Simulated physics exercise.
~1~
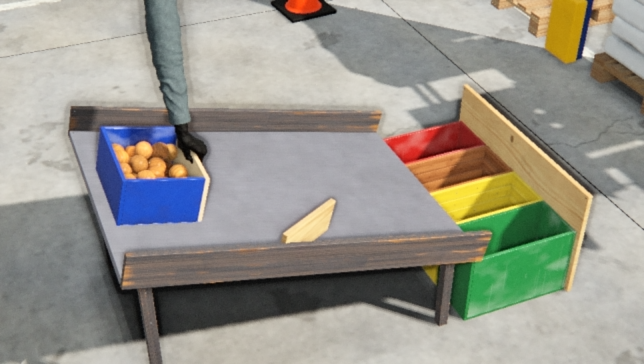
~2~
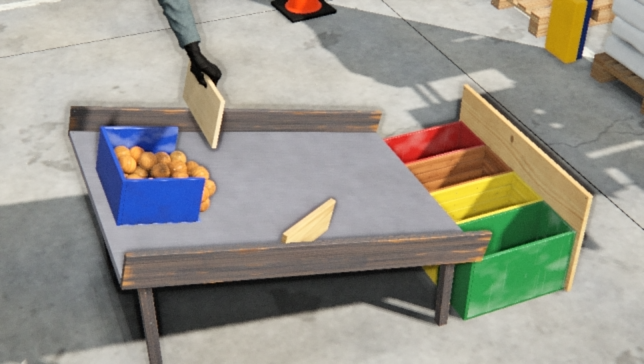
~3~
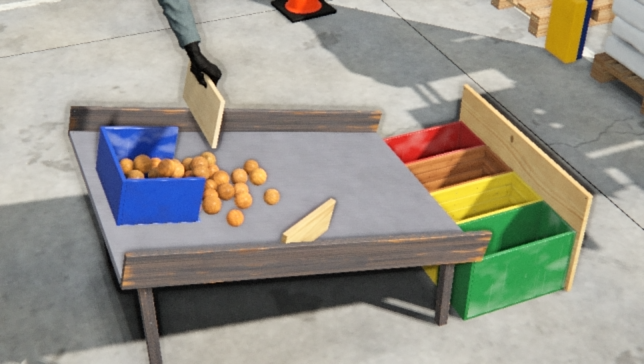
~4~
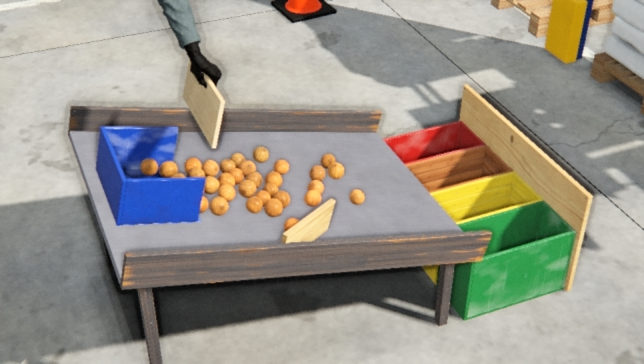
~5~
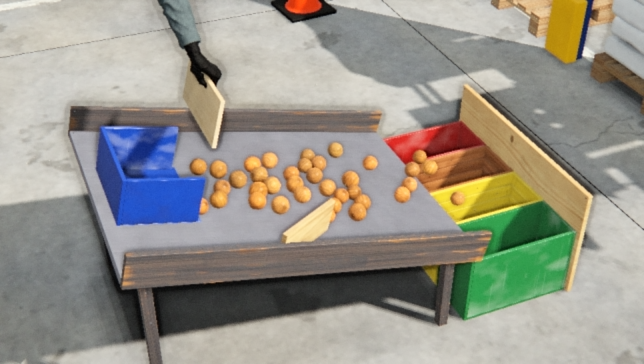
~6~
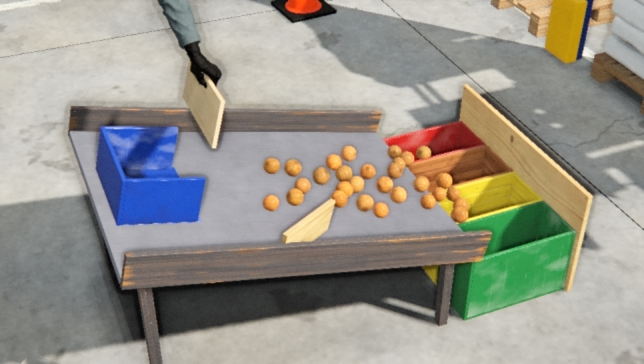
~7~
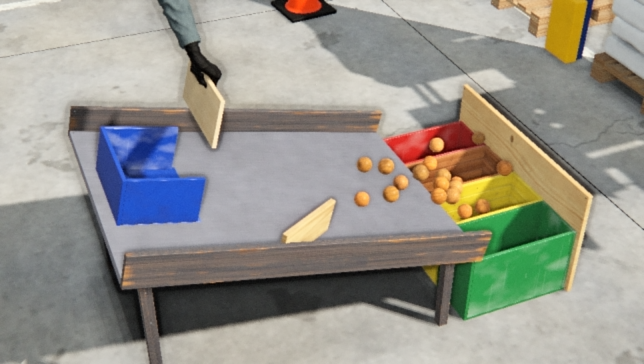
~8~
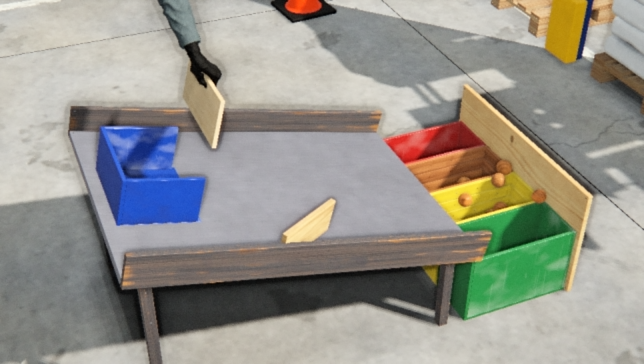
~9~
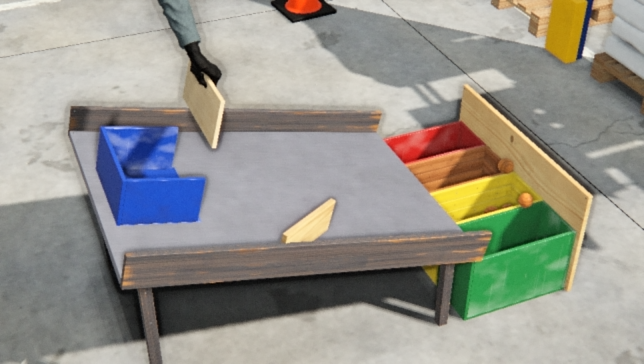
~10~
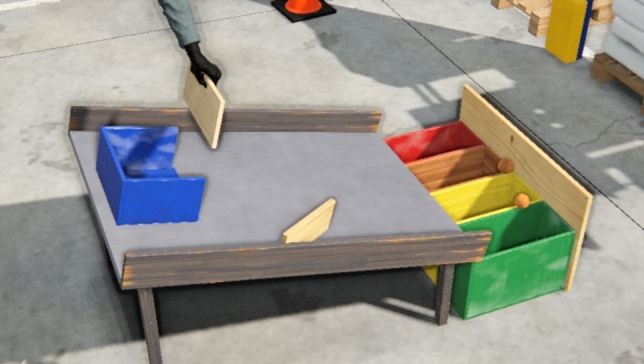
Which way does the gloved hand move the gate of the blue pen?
The hand moves the gate upward, clear of the pen, and then holds it there while the round produce rolls out.
Round orange-brown produce rolling from a blue pen after a gloved hand lifts its gate, passing an angled board and dropping into colored totes.
